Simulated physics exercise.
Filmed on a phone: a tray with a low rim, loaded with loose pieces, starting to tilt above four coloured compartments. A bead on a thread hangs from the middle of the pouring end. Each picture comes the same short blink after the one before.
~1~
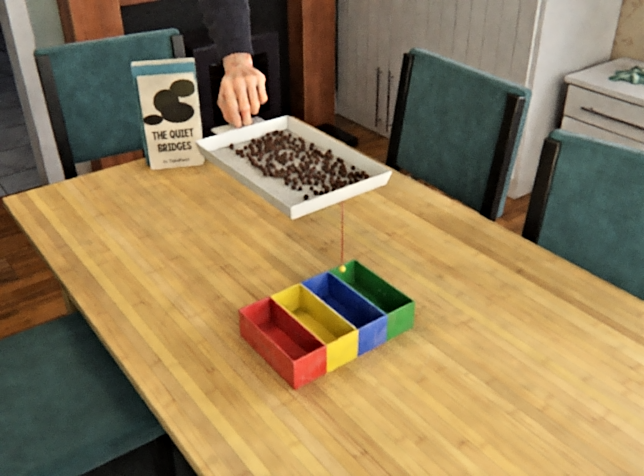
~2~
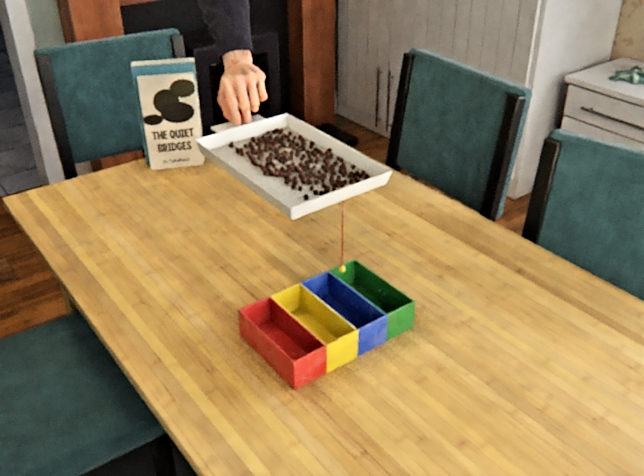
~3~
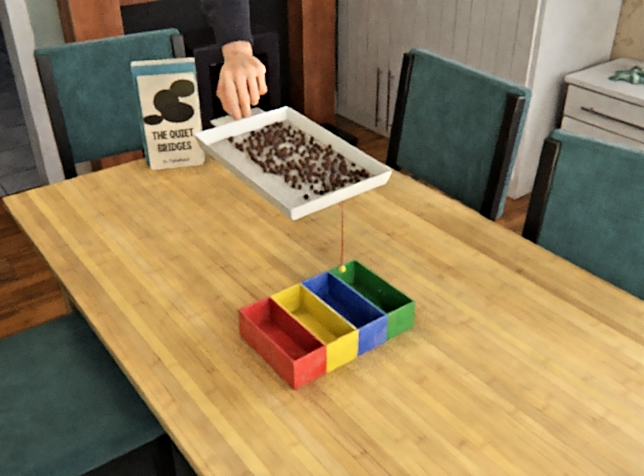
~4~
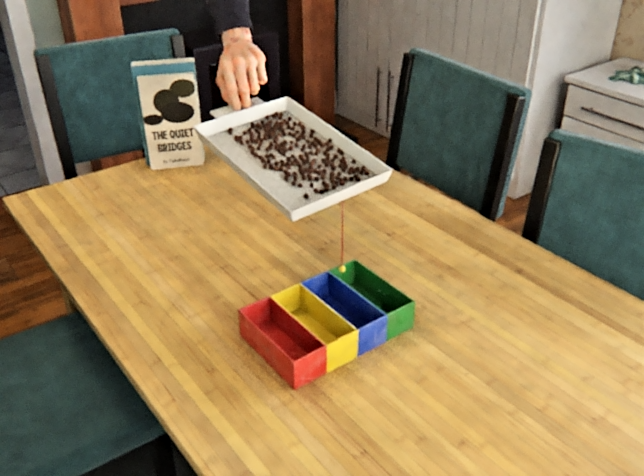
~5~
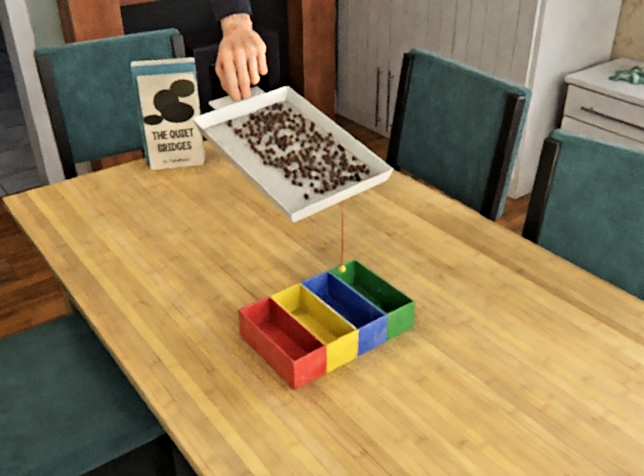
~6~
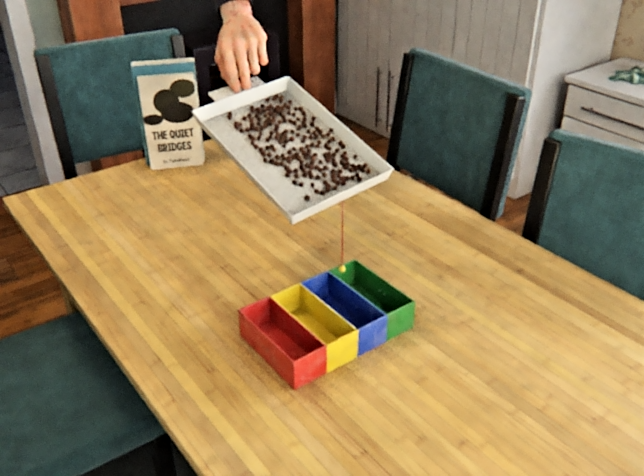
At a light wooden dining table ringed by teal chairs, seen from above at an angle by a still camera, a book stands upright at the far left. A hand holds a white low-rimmed tray of small dark brown berries over joined red, yellow, blue and green compartments, a yellow bead hanging from its near edge. The hand gradually raises the tray's far end, tilting it toward its near left corner.
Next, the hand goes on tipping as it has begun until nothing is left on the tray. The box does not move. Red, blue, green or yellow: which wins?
The yellow cell gets the most.
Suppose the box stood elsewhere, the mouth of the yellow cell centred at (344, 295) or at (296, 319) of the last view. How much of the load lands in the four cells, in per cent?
Roughly 90 per cent, and 100 per cent.
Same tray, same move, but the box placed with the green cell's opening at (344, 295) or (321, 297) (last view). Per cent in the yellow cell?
About 10 and 0 per cent.
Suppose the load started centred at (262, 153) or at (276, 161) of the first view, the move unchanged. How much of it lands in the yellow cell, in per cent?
The first gives 80 %, the second 80 %.
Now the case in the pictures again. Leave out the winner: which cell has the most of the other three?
In second place: That blue cell.
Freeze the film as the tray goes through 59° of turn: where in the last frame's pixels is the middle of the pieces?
At about (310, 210).
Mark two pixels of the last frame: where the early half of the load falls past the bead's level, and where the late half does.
The first part at (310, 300); the rest at (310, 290).
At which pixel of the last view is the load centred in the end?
At about (316, 334).
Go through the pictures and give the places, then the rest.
In the first picture, corners of the pouring end at (292, 205) and (386, 171), level; middle of the load at (302, 160), allspice berries; bead on its thread at (342, 269); red cell at (310, 365); yellow cell at (342, 349); blue cell at (372, 333); green cell at (400, 319).
In the second picture, corners of the pouring end at (292, 205) and (386, 170), level; middle of the load at (302, 158).
In the third picture, corners of the pouring end at (292, 207) and (387, 170), tipped barely, lowest at the left corner; middle of the load at (302, 155).
In the fourth picture, corners of the pouring end at (292, 209) and (387, 169), tipped a little, lowest at the left corner; middle of the load at (302, 150).
In the fifth picture, corners of the pouring end at (293, 211) and (388, 168), tipped a little, lowest at the left corner; middle of the load at (302, 145).
In the sixth picture, corners of the pouring end at (293, 213) and (388, 168), tipped clearly, lowest at the left corner; middle of the load at (303, 141); red cell at (310, 365); yellow cell at (342, 349); blue cell at (372, 333); green cell at (400, 319).
Soon after the last picture, tray tipped steeply; most on the tray; a small part in the yellow cell; a stray few in the red cell; a stray few in the blue cell; a small part falling or outside the box.
A little later, tray tipped right over; about half on the tray; about a quarter in the yellow cell; a stray few in the red cell; a stray few in the blue cell; about a quarter falling or outside the box.
Later still, tray tipped past a quarter turn; most in the yellow cell; about a quarter in the blue cell; a stray few in the red cell; a stray few in the green cell; a stray few falling or outside the box.
At rest, tray tipped past a quarter turn; most in the yellow cell; about a quarter in the blue cell; a stray few in the red cell; a stray few in the green cell; a stray few outside the box.
